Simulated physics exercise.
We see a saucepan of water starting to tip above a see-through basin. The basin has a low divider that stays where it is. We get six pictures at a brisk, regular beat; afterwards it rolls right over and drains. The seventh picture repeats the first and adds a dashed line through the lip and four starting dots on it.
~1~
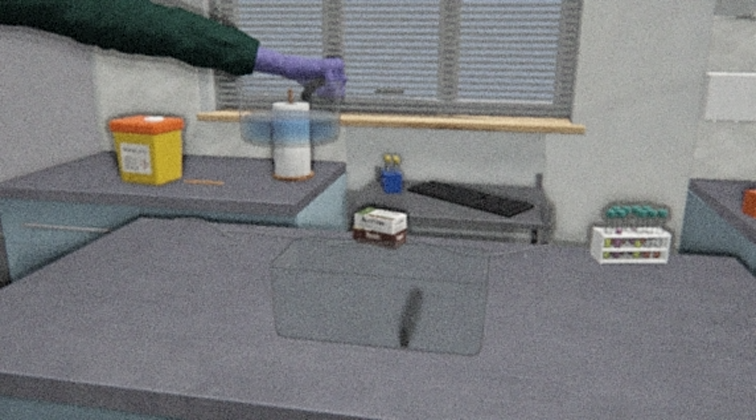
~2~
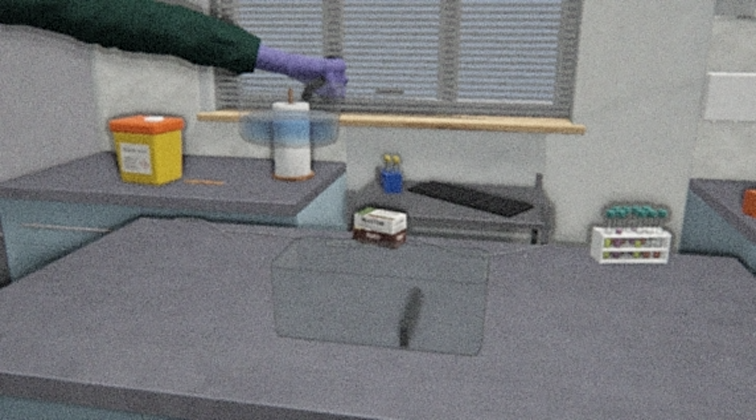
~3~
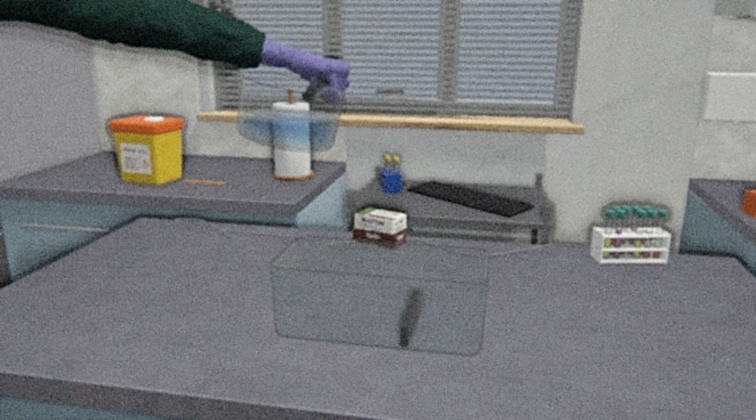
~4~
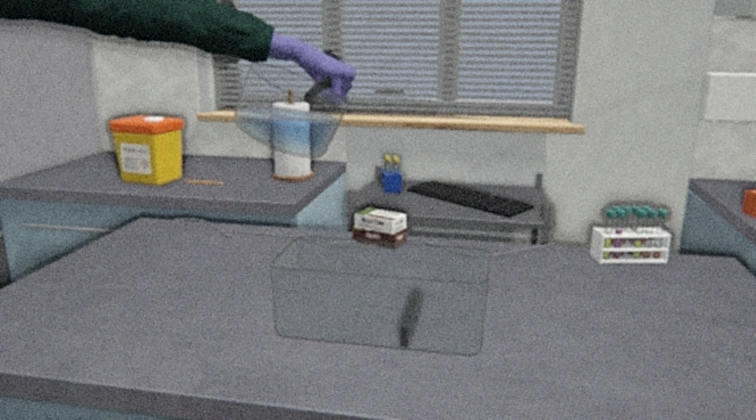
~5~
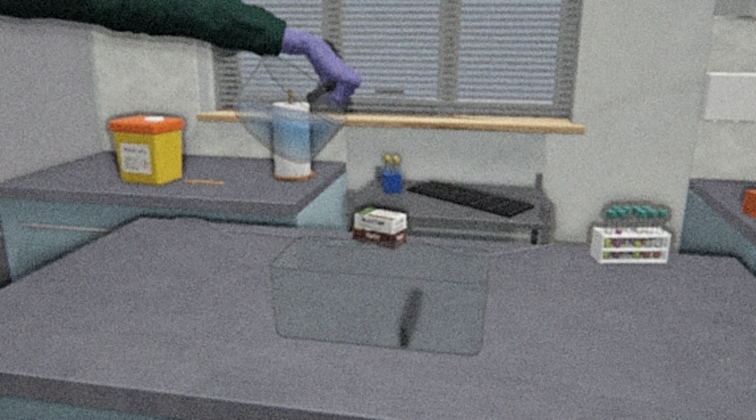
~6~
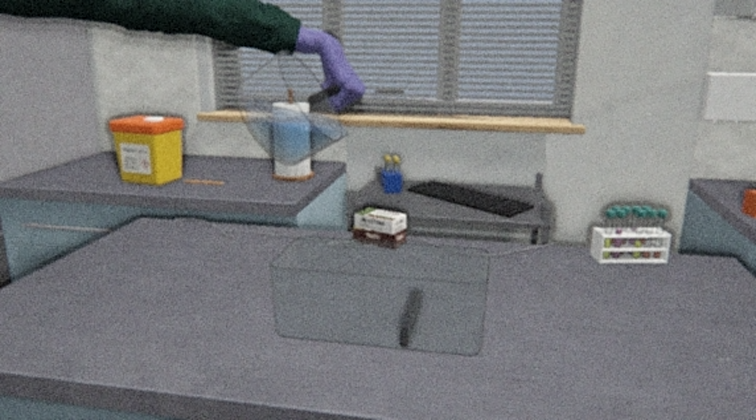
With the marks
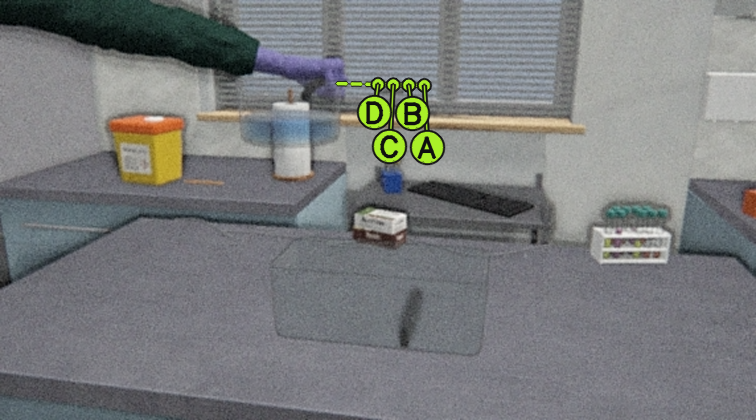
In this clip, a purple-gloved hand at the end of a dark green sleeve holds a see-through pan of water above a clear basin on a gray counter, tilting it steadily rightward until water passes over the lip.
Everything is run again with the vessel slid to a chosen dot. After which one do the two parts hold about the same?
I would pick spot D.
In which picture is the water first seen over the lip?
In picture 6.
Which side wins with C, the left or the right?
The right side.
On the marked copy, A at (424, 85); B at (408, 85); C at (393, 84); D at (377, 84).
For spot A, about 27 % ends left of the wall and 66 % right of it; 7 % is lost outside.
For spot B, about 19 % ends left of the wall and 73 % right of it; 9 % is lost outside.
For spot C, about 22 % ends left of the wall and 73 % right of it; 5 % is lost outside.
For spot D, about 47 % ends left of the wall and 51 % right of it.
